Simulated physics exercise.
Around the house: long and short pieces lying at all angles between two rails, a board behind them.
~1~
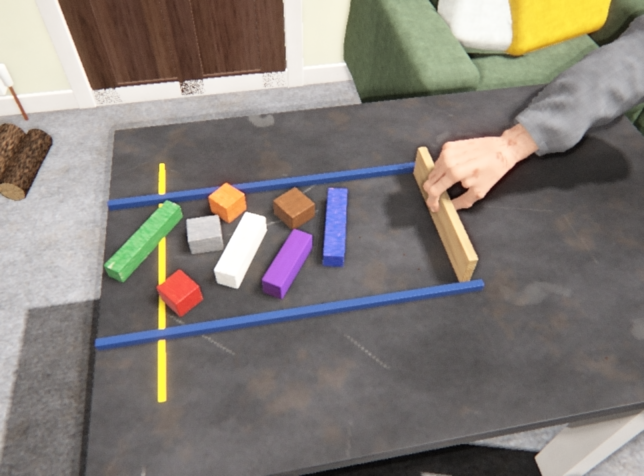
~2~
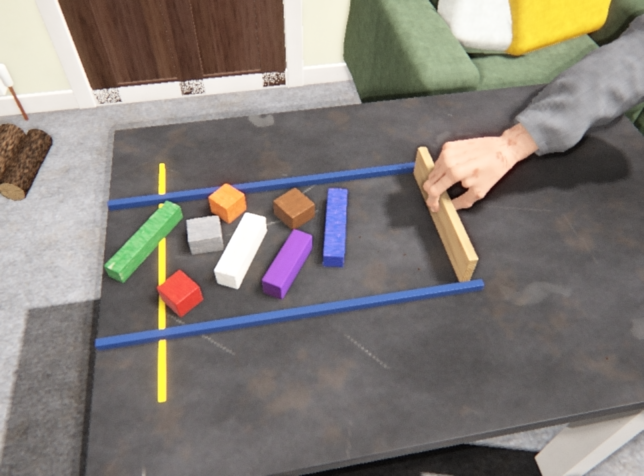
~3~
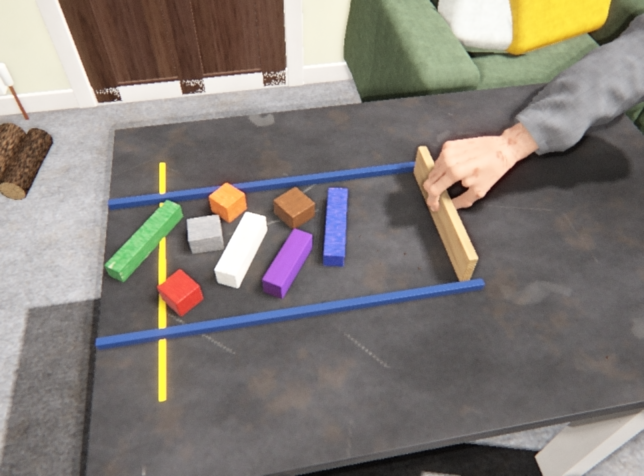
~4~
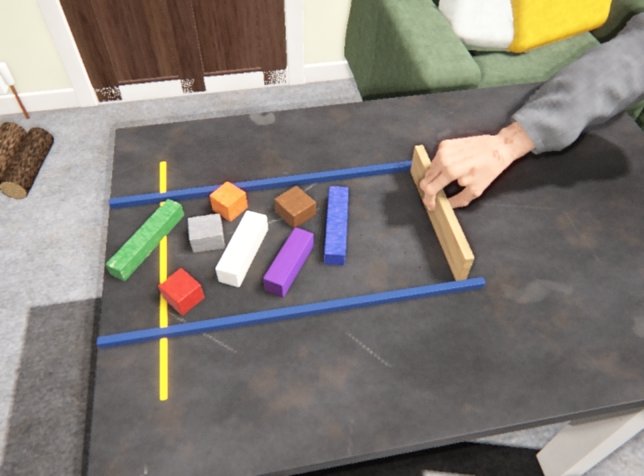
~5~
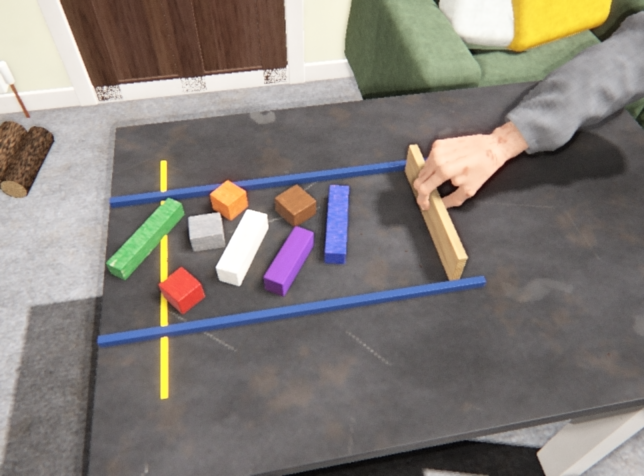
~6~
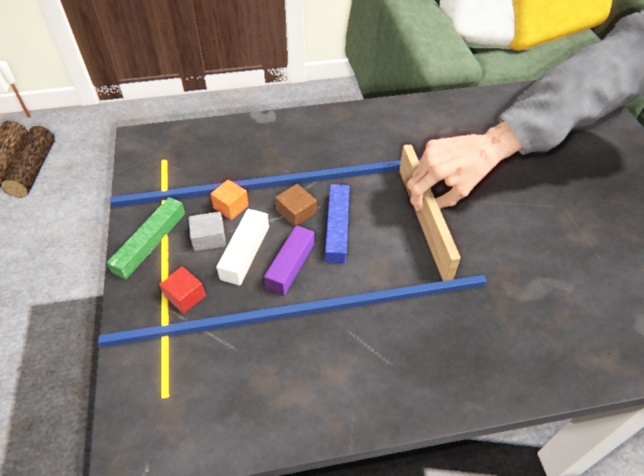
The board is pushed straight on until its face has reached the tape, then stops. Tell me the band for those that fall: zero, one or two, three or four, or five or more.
The number that fall off is three or four.
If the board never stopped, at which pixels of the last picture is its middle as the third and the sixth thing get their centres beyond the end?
At (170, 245) for the third, at (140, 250) for the sixth.
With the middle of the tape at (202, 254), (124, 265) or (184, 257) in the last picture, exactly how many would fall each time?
It would be 1, 7 and 1.
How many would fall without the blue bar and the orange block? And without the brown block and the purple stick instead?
Fallen: 1, and 1 in the other try.
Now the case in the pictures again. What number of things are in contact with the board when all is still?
The number is 1.
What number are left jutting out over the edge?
Overhanging: 2.
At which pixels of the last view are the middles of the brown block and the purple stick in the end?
Near (127, 220) and (130, 287).
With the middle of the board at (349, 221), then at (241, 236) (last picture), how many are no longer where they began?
1 and 8.
Early on, none off yet; green bar at rest near (148, 237); red block at rest near (183, 290); grey block at rest near (207, 232).
A while later, none off yet; green bar at rest near (148, 237); red block at rest near (183, 290); grey block moving near (198, 231).
Further along, none off yet; green bar travelled a little near (102, 241); red block travelled about its own width near (142, 310); grey block travelled well along near (126, 238).
Finally, the number that fall off is three or four; lost, orange block, grey block and green bar.
